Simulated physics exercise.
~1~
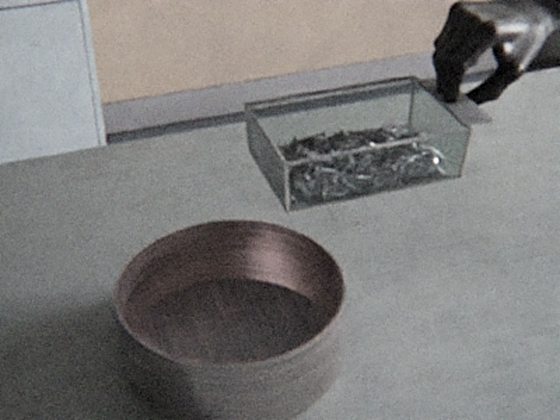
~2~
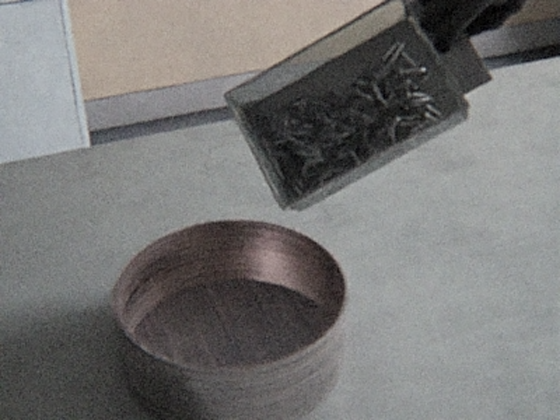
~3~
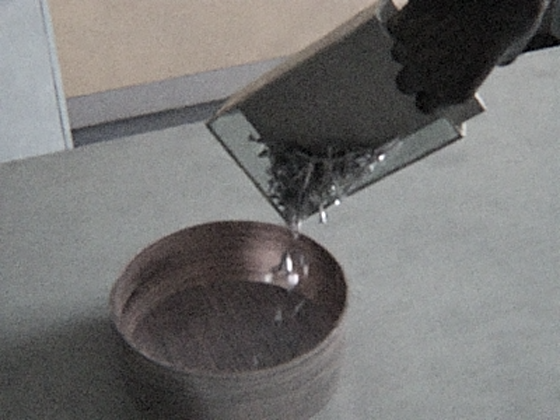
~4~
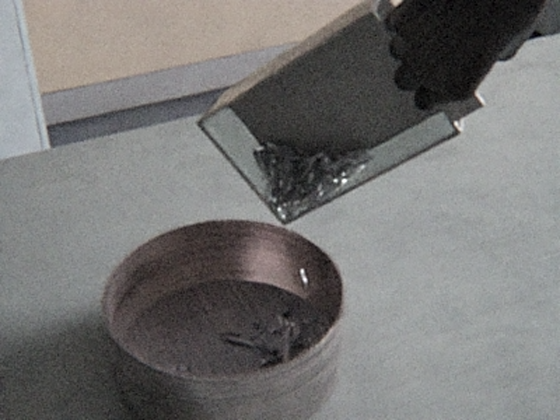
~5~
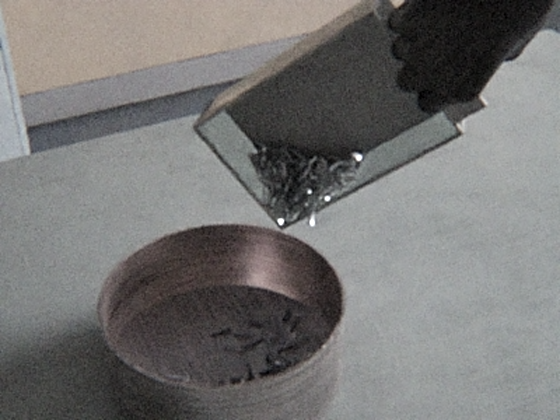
A dark hand lifted a clear box of steel screws from the table and tipped it steeply toward a round brown pot, spilling some screws into it, then held the box still, with most of them left inside and none on the table.
